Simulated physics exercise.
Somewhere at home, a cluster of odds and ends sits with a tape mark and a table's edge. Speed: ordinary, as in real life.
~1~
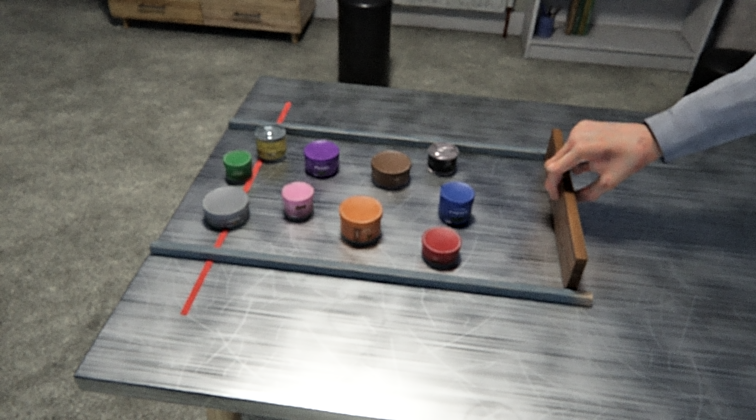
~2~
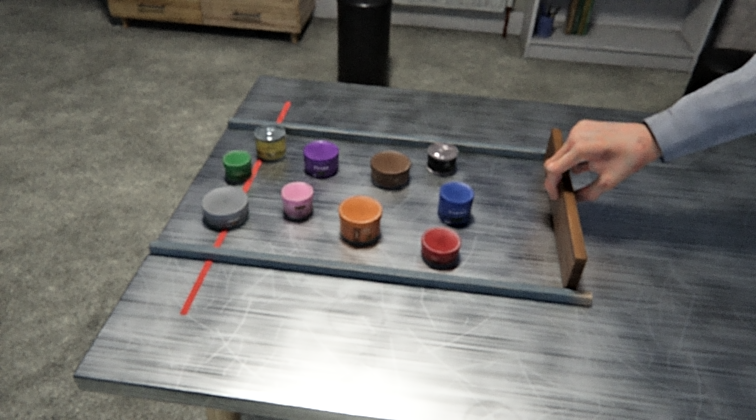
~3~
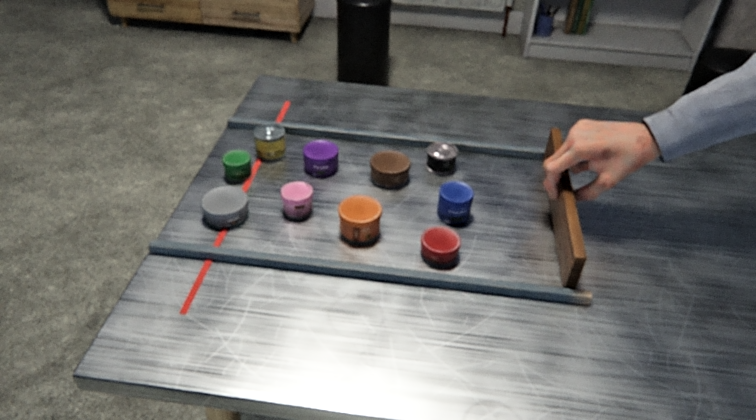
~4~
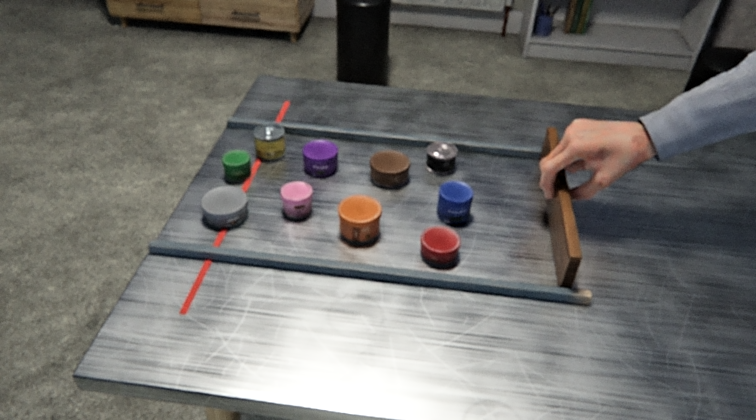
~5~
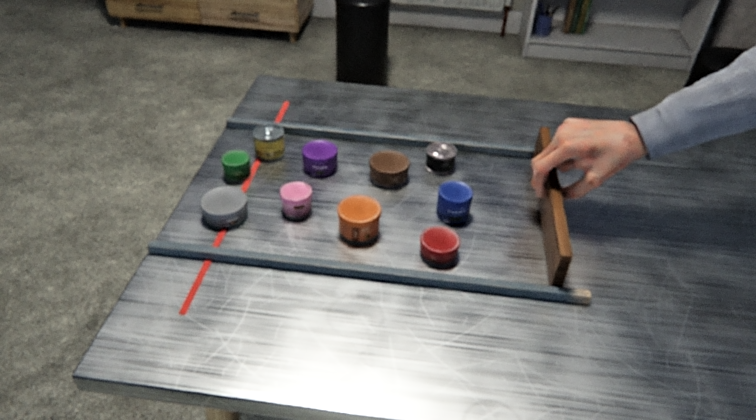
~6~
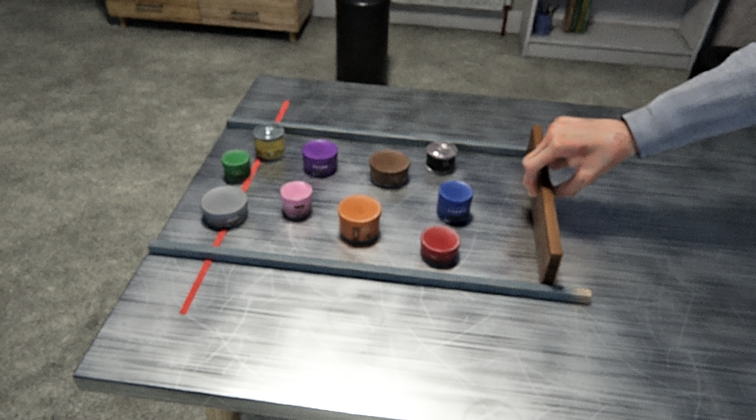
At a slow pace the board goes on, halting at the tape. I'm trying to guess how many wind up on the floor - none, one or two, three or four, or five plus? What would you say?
I would say one or two.
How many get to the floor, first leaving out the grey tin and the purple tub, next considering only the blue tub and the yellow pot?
Taking the two tries in turn, it comes to 0 and 0.
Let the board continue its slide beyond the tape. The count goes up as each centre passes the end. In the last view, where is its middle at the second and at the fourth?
I'd put it close to (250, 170) and later close to (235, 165).
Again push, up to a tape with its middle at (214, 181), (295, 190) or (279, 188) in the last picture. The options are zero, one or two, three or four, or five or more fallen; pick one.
So, going place by place, I'd say five or over; zero; not one.
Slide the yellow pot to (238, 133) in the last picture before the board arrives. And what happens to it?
From that start, the object then does not stay.
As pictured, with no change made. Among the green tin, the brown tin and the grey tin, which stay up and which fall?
Going one by one, the green tin keeps its place, then the brown tin keeps its place, and finally the grey tin comes off.
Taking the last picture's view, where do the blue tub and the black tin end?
The one named first is at (229, 174), the next at (252, 135).
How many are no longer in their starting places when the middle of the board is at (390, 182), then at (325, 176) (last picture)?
The first number is 5, the next one 8.
A little later, none off yet; green tin at rest near (237, 166); grey tin at rest near (225, 207); yellow pot at rest near (270, 142).
Next, none off yet; green tin at rest near (237, 166); grey tin at rest near (225, 207); yellow pot moving near (263, 140).
When it is over, the number that fall off is one or two; down, grey tin.
